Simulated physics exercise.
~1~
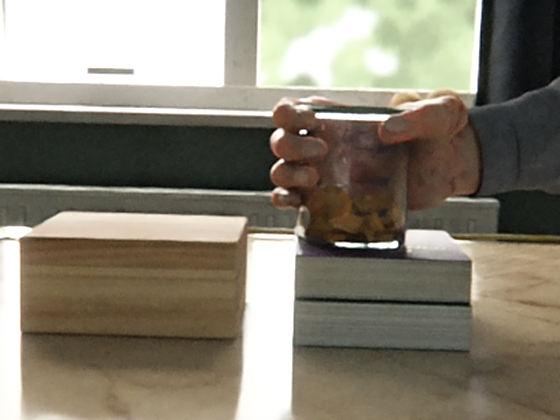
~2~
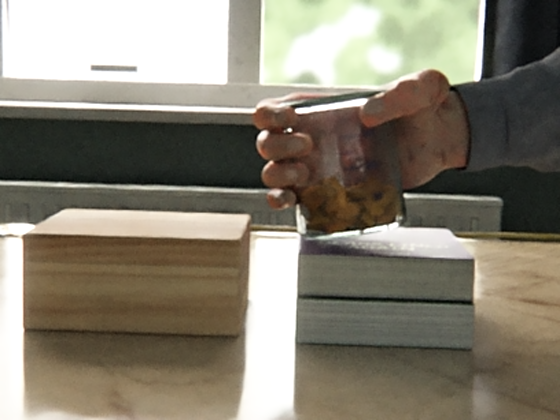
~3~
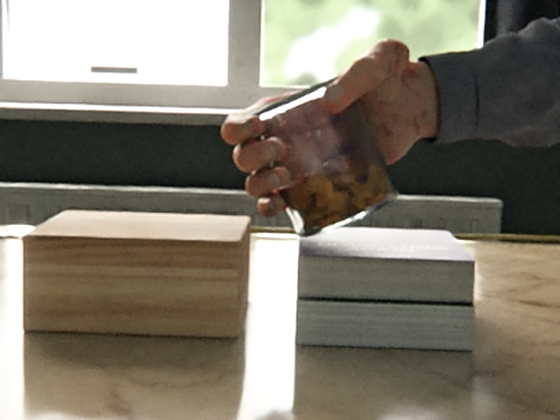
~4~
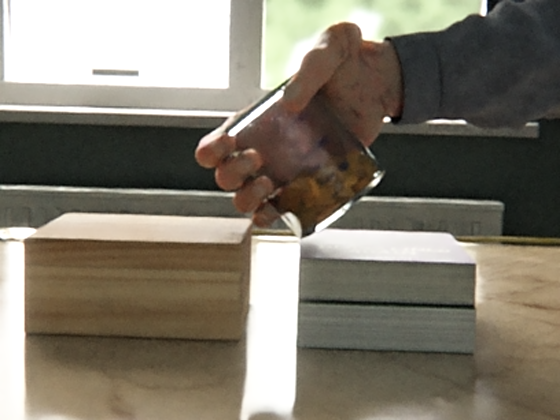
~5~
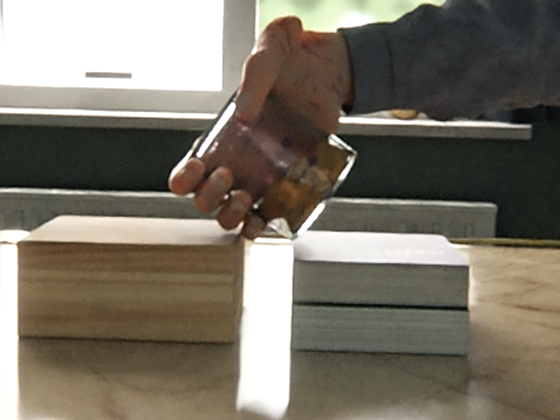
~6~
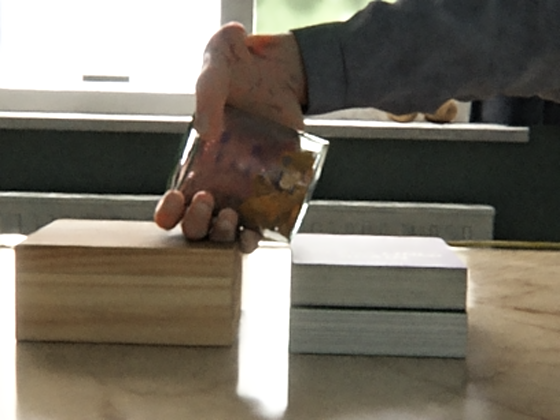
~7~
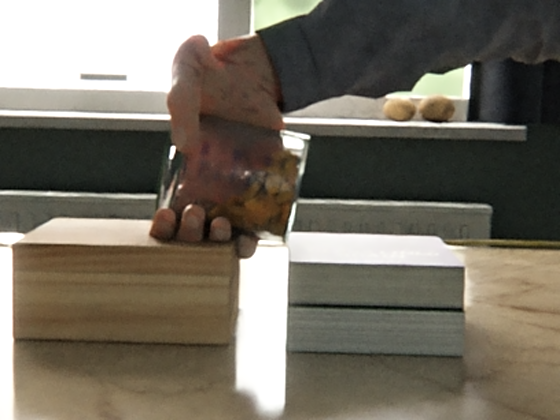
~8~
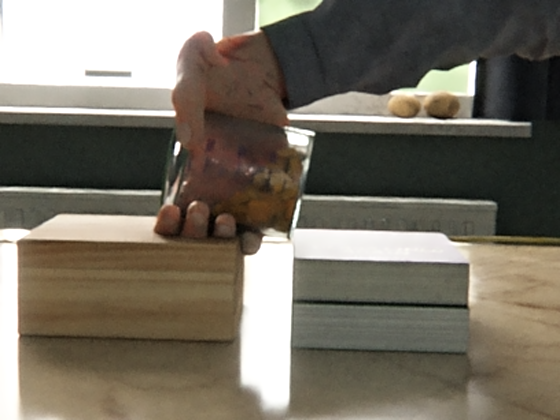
On a table by a window, a hand lifted a clear container of small yellowish-brown pieces off two stacked pale blocks, tipped it over while moving left, and held it steeply tilted against the wooden block, with the pieces still inside.
